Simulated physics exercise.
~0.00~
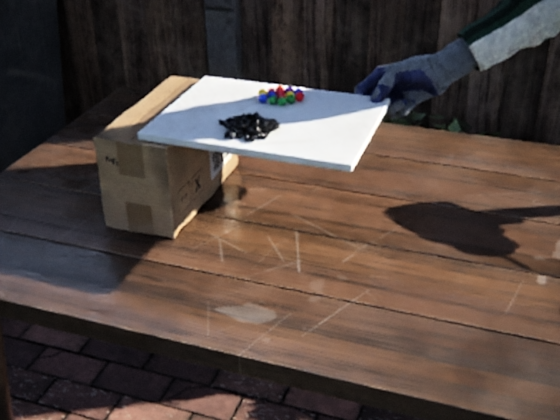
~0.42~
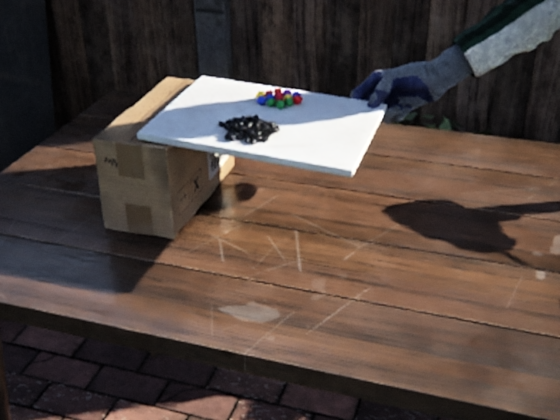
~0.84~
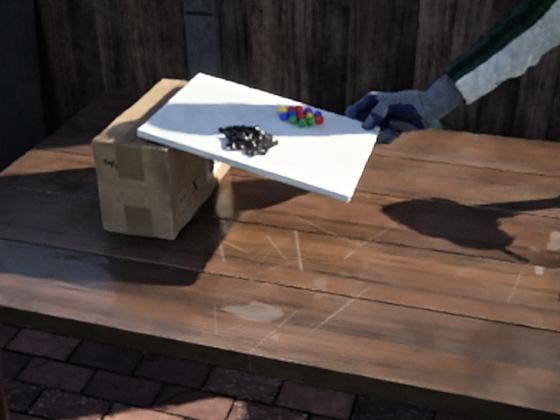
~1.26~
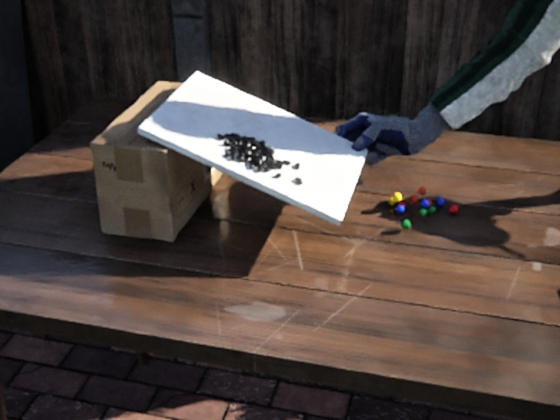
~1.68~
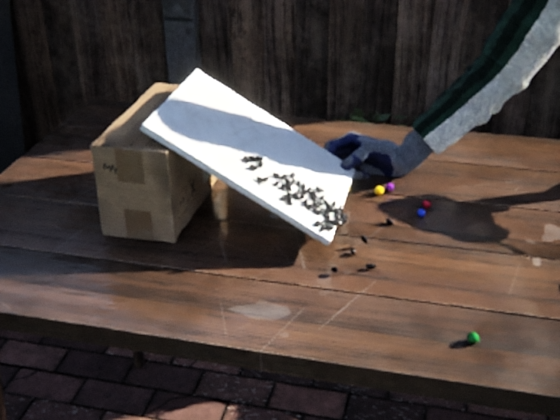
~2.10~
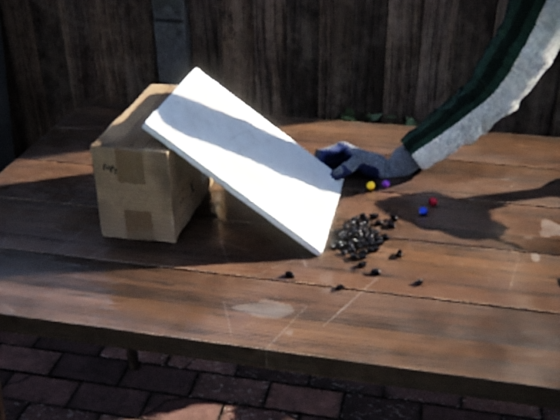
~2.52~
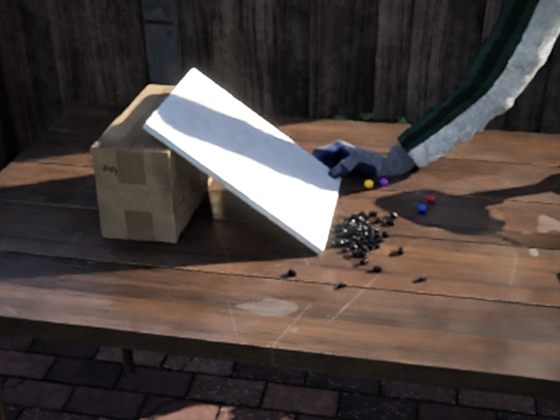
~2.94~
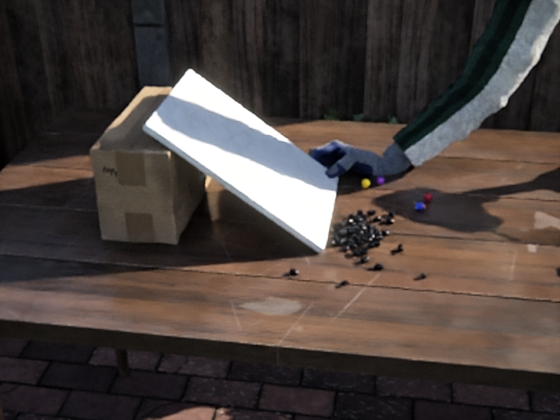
On an outdoor wooden table, a gloved hand lowers one end of a white board propped on a cardboard box; colourful beads roll off to the right and scatter, some disappearing, then small dark pieces slide down, ending mostly heaped at the board's foot.
